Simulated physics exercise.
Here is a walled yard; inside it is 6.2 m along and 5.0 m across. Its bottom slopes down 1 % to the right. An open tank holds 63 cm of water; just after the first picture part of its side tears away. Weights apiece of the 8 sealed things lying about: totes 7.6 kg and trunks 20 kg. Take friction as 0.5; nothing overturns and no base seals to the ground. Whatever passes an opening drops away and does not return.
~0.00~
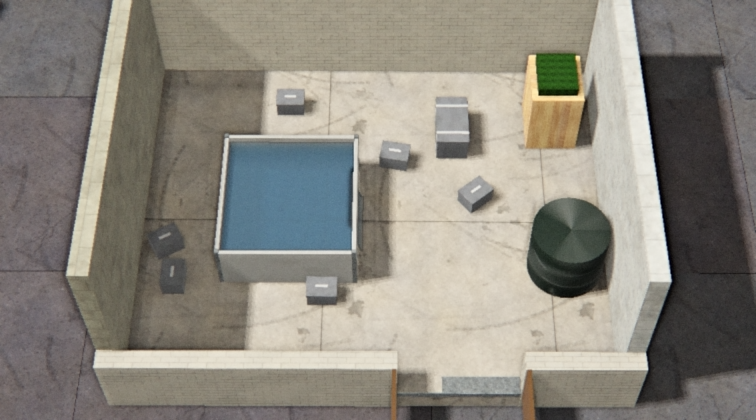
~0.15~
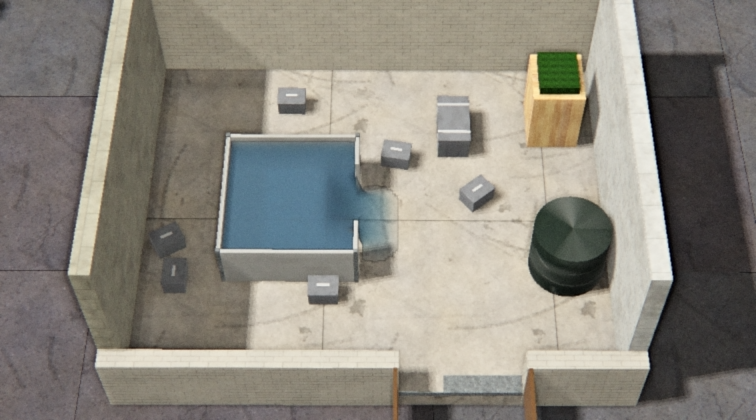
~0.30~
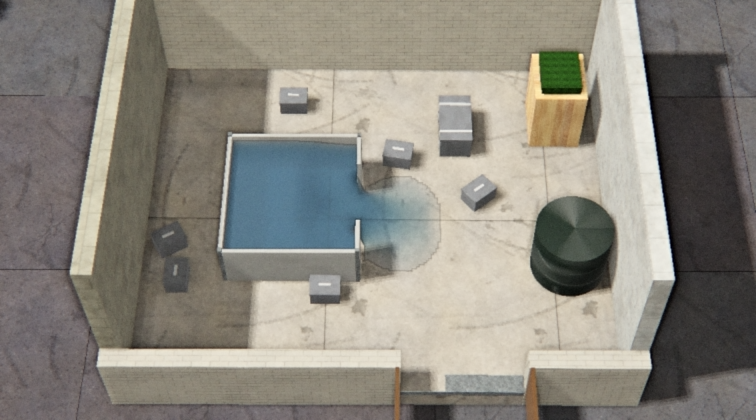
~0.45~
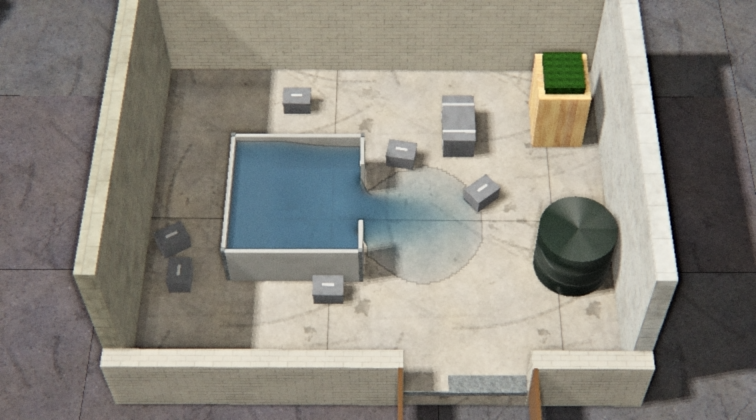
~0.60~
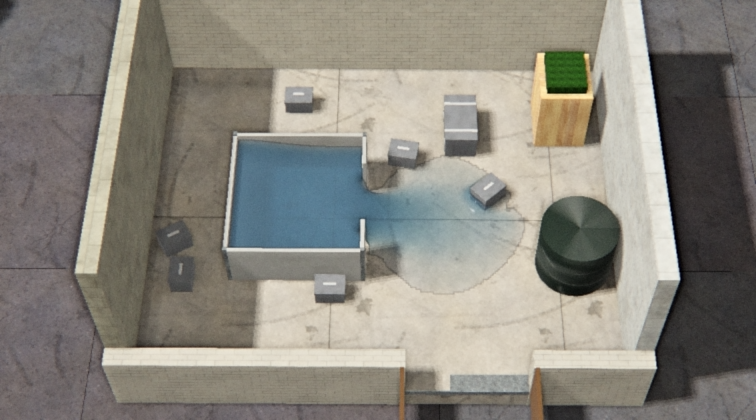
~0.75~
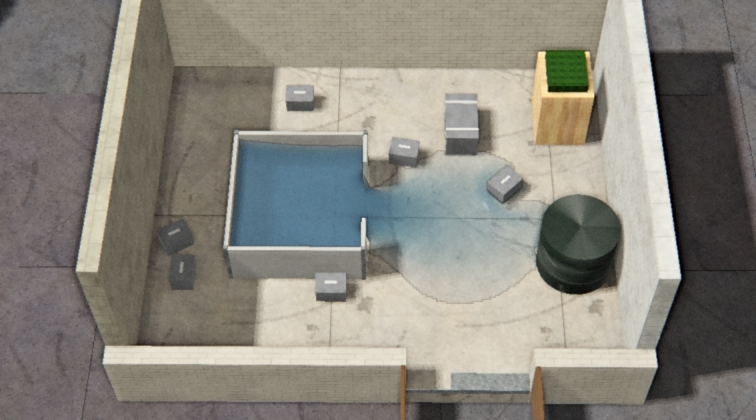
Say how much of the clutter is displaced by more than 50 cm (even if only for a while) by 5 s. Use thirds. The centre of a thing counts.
Share: Not even a third.
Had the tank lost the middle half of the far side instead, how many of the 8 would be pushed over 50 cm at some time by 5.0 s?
Then 4.
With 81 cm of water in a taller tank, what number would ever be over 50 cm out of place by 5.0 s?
In that case 3 of them.
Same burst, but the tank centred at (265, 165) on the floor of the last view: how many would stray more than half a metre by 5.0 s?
In that case 4 of them.
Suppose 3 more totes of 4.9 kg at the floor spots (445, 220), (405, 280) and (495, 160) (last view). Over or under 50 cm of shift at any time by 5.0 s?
In turn: Past it, short of it, more.
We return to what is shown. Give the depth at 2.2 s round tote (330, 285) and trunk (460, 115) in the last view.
Roughly 0 and 3 cm.
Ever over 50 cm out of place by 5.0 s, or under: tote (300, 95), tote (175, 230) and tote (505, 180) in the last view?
In turn: Short of it, short of it, more.
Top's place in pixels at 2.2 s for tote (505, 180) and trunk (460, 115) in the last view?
Around (595, 144) and (476, 93).
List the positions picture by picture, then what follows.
The first frame shows a tote at (476, 190), on the bottom; a tote at (165, 236) rests on the ground; 3.2 m2 under water; 0 of 8 have shifted.
The second frame shows a tote at (477, 188) rests on the ground; a tote at (166, 235) rests on the ground; water covers 3.8 m2; 0 of 8 have shifted.
The third frame shows a tote at (479, 188), on the bottom; a tote at (168, 235) rests on the ground; water covers 4.5 m2; 0 of 8 have shifted.
The fourth frame shows a tote at (482, 188), on the bottom; a tote at (171, 235), on the bottom; water covers 5.4 m2; 0 of 8 have shifted.
The fifth frame shows a tote at (488, 187), on the bottom, 6 cm from its start; a tote at (173, 234) rests on the ground; water covers 6.3 m2; 1 of 8 have shifted.
The sixth frame shows a tote at (505, 180), on the bottom, 30 cm from its start; a tote at (174, 232), on the bottom; water covers 7.5 m2; 1 of 8 have shifted.
After 1.1 s 1 of 8 are over 50 cm from their spots; 0 afloat.
After 2.2 s 1 of 8 are over 50 cm from their spots; 1 afloat.
After 3.5 s 2 of 8 are over 50 cm from their spots; 2 afloat.
After 5.0 s 2 of 8 are over 50 cm from their spots, and 2 have been at some point; 2 afloat.
